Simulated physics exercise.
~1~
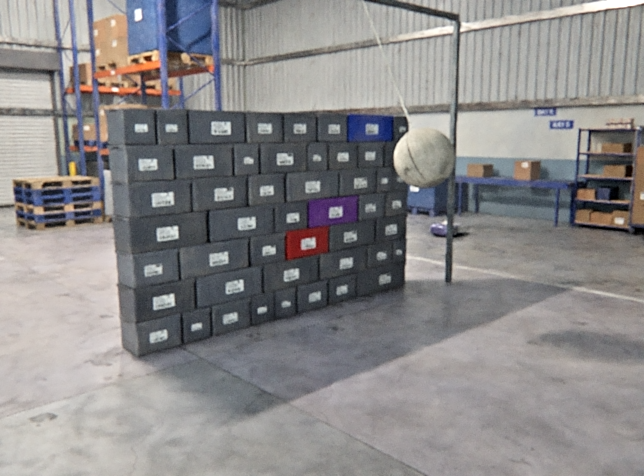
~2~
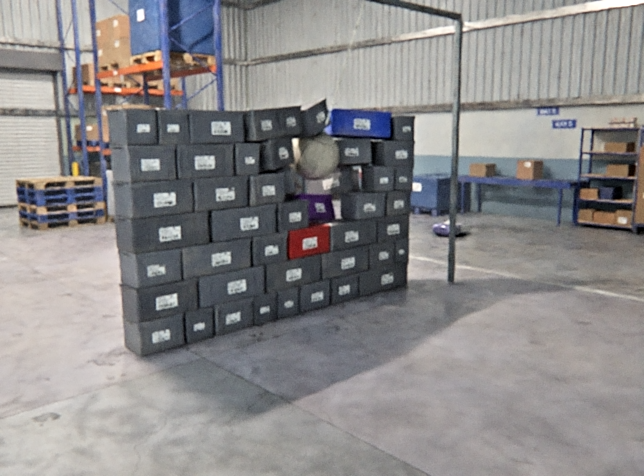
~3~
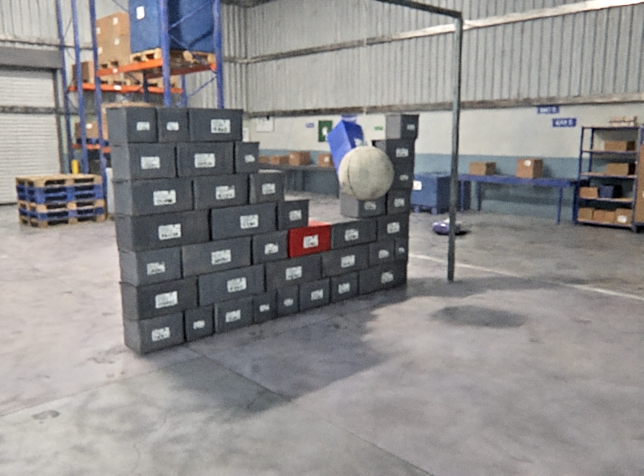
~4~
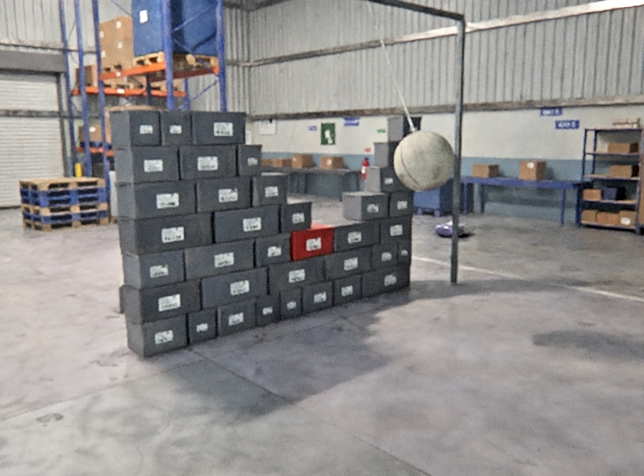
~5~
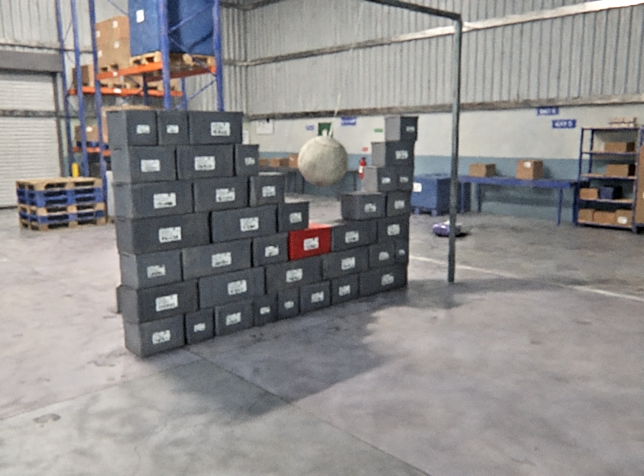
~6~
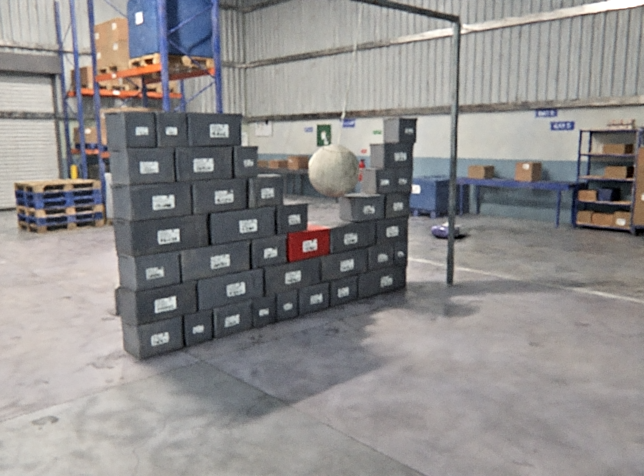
In a warehouse, a pale ball hanging on a line swung left into a wall of dark stacked boxes, knocking the blue and purple ones and several others out, and kept swinging through the gap while the red box stayed put.
